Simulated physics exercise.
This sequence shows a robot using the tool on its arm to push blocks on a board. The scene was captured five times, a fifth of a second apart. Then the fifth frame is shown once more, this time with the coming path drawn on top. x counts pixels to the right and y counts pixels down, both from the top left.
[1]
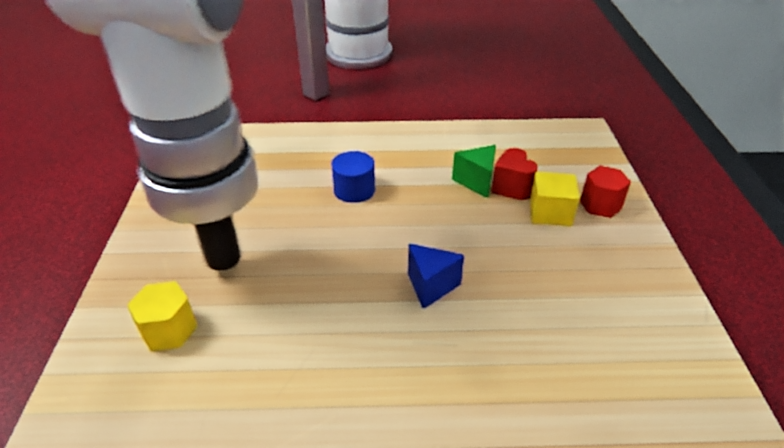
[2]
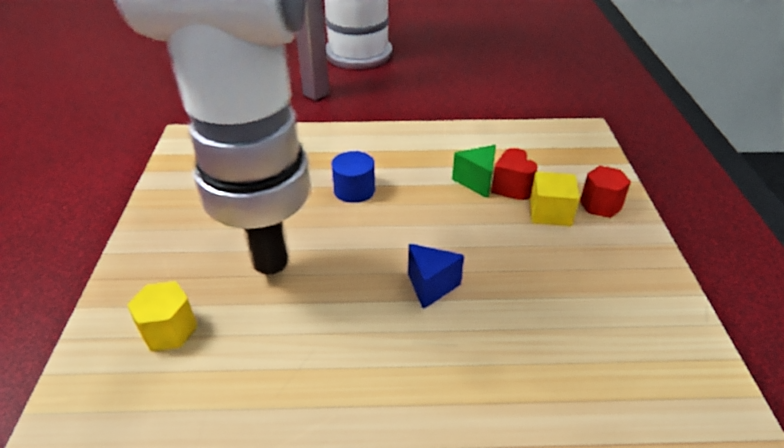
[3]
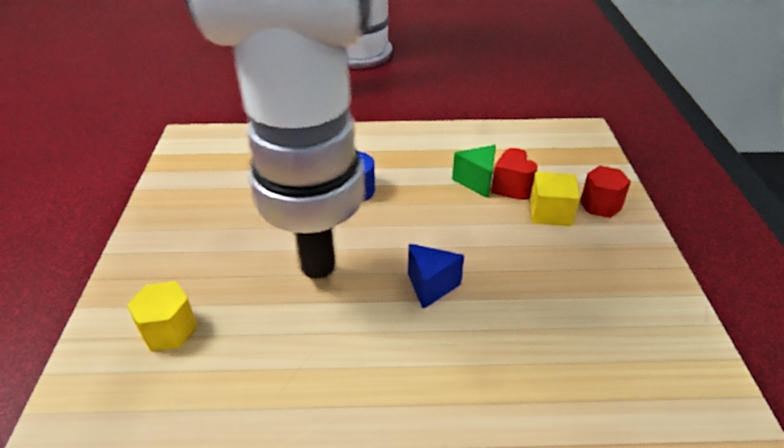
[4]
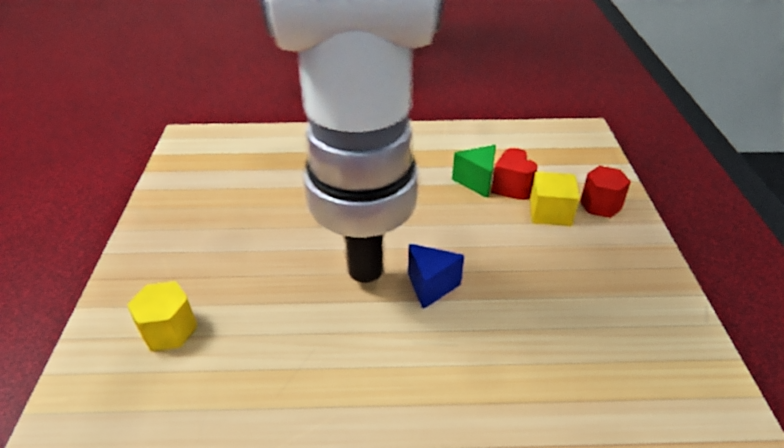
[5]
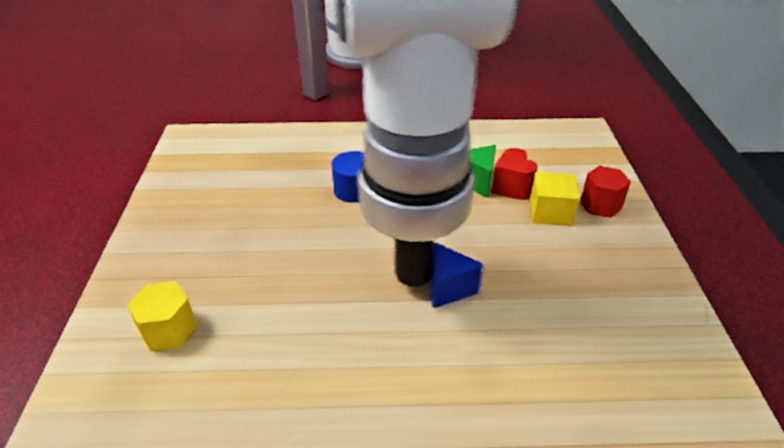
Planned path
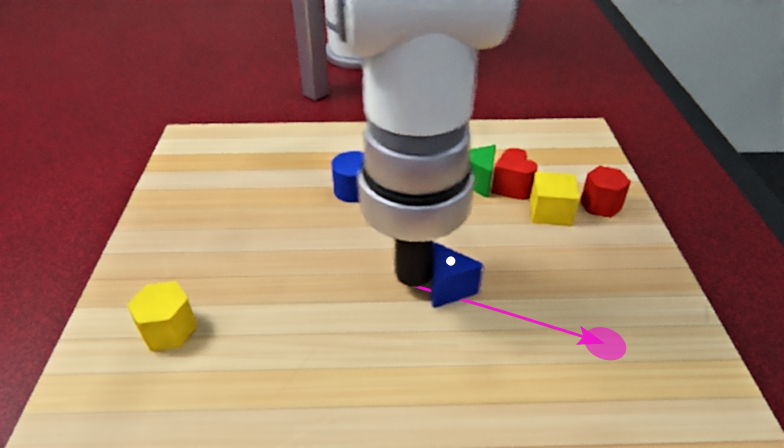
A robot arm with a black tip moves steadily right across a wooden board, passing in front of a blue cylinder, then pushes the blue triangle slightly to the right while the yellow, red and green blocks stay still.
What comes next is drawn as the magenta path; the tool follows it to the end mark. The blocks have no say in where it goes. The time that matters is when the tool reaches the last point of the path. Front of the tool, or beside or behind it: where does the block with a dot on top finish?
The block with a dot on top is left behind or beside.
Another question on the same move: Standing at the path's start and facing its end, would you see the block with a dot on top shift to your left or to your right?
It gets pushed left.
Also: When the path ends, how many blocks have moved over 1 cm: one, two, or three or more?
Once the path ends, one block will have shifted.
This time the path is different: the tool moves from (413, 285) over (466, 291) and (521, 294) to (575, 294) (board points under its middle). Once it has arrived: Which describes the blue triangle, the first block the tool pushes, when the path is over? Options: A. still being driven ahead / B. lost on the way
A
Drawn move, in a line from (413, 285) to (605, 343); the dot is on the blue triangle.
What follows on the original path. One third of the way, tool (475, 292); blue triangle (516, 276).
Two thirds of the way, tool (540, 312); blue triangle (582, 287), turned 25° anticlockwise.
At the end, tool (609, 333); blue triangle (619, 286), turned 60° anticlockwise.
